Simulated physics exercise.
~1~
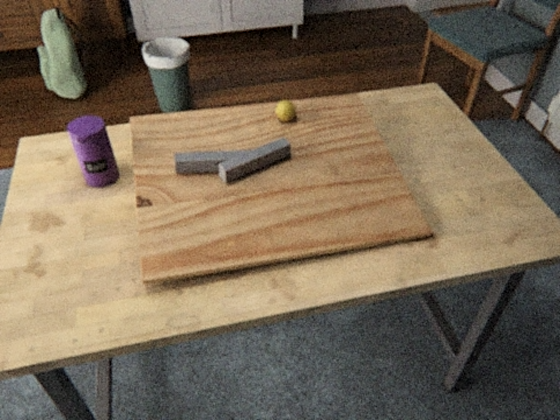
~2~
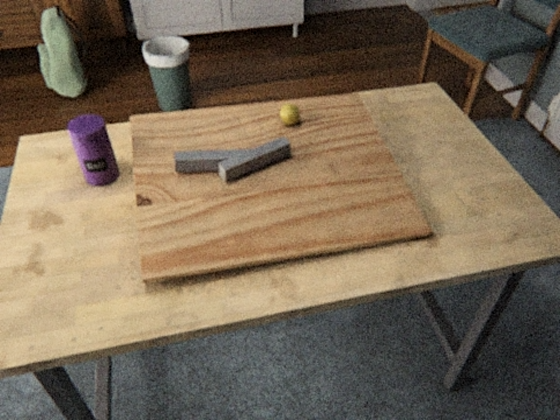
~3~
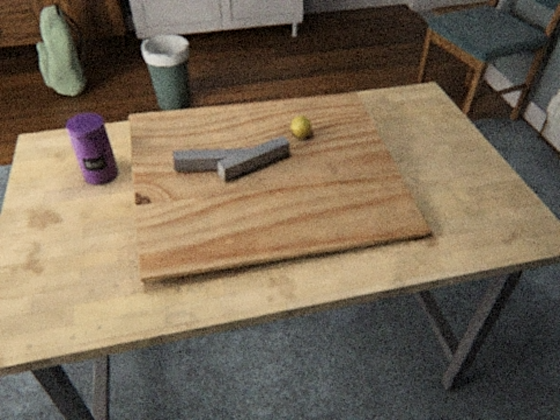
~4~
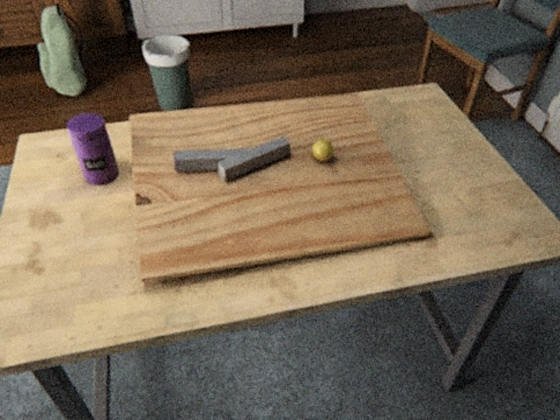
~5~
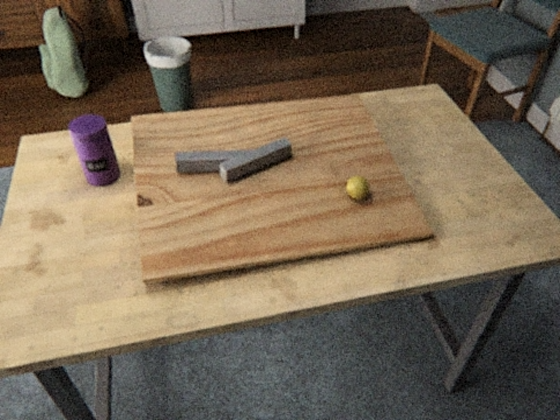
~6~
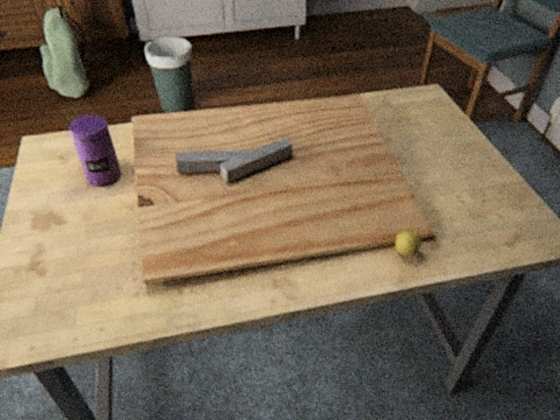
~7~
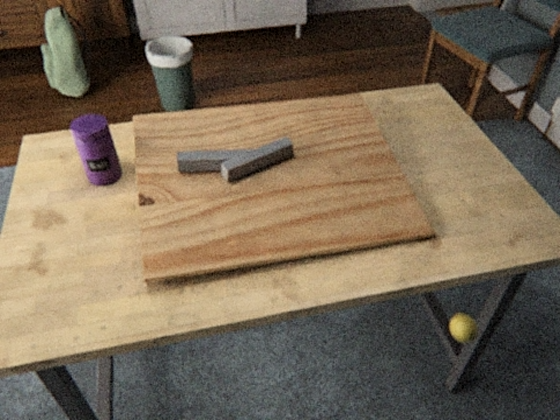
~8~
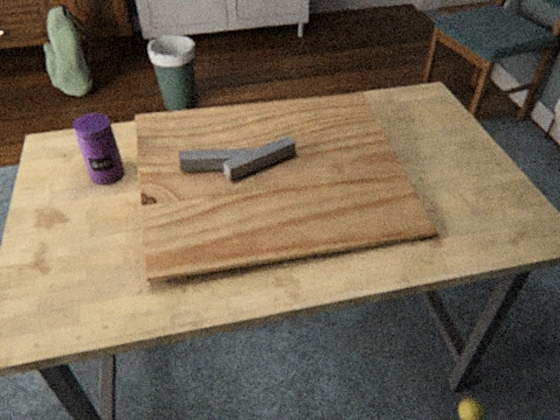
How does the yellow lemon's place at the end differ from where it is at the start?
At the start the lemon is on the wooden board near its far edge, behind the grey blocks. At the end it is off the table, down by the carpet at the lower right and partly out of view.
